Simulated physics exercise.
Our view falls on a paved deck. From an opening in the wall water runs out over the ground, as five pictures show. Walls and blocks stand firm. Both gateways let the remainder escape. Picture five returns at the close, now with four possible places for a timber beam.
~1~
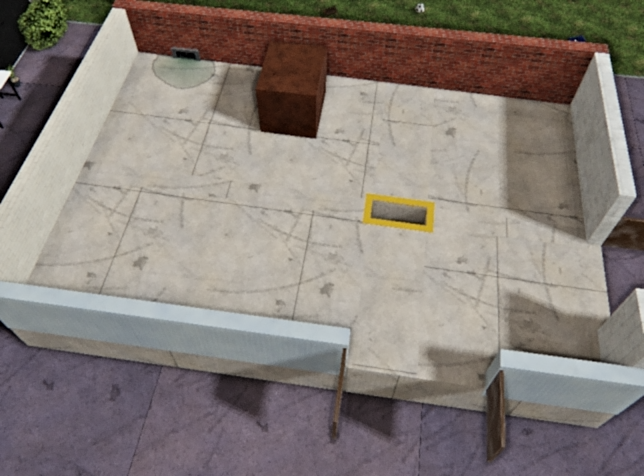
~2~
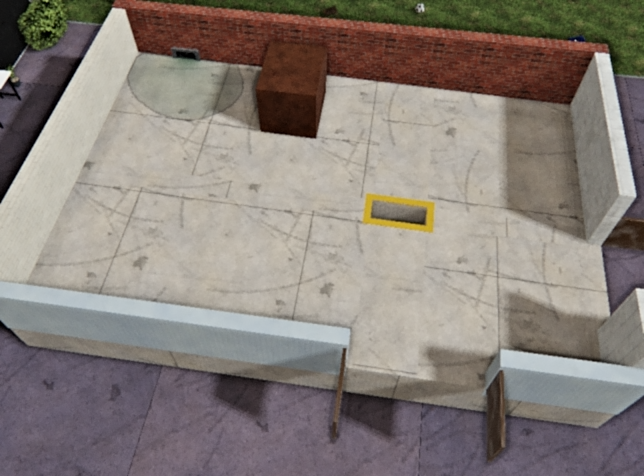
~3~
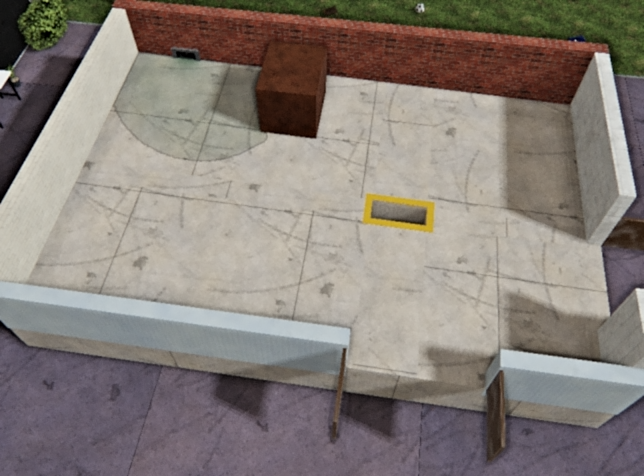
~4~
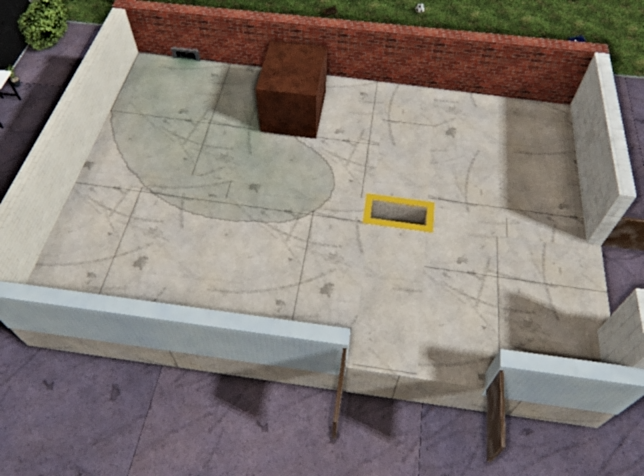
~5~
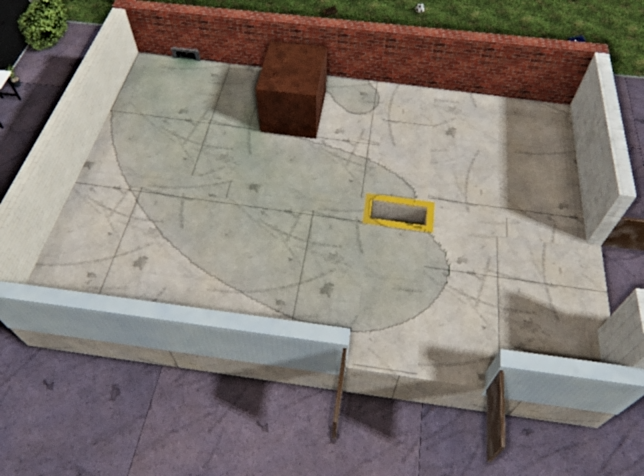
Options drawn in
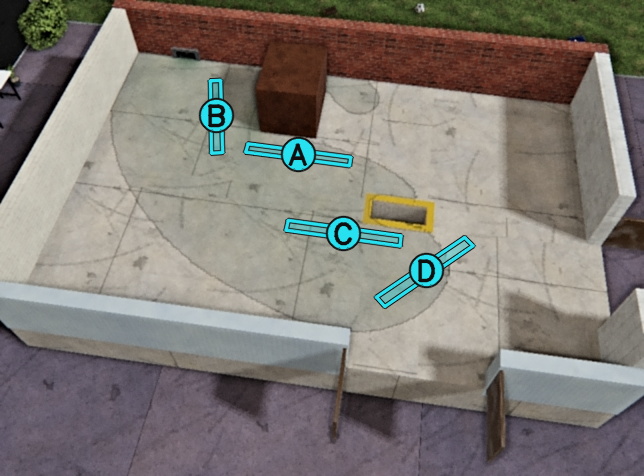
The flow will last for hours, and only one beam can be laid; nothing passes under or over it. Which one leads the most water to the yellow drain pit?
C works best here.
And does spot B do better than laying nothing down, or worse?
It is worse.
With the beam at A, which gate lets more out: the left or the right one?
The right one.
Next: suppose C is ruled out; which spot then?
The answer is D.
On the marked copy, A from (246, 147) to (350, 161); B from (215, 80) to (217, 152); C from (287, 225) to (400, 240); D from (380, 301) to (468, 241).
If A is chosen, about 9 % of the stream goes into the yellow drain pit, about 90 % out by the gates.
If B is chosen, about 8 % of the stream goes into the yellow drain pit, about 91 % out by the gates.
If C is chosen, about 44 % of the stream goes into the yellow drain pit, about 55 % out by the gates.
If D is chosen, about 23 % of the stream goes into the yellow drain pit, about 76 % out by the gates.
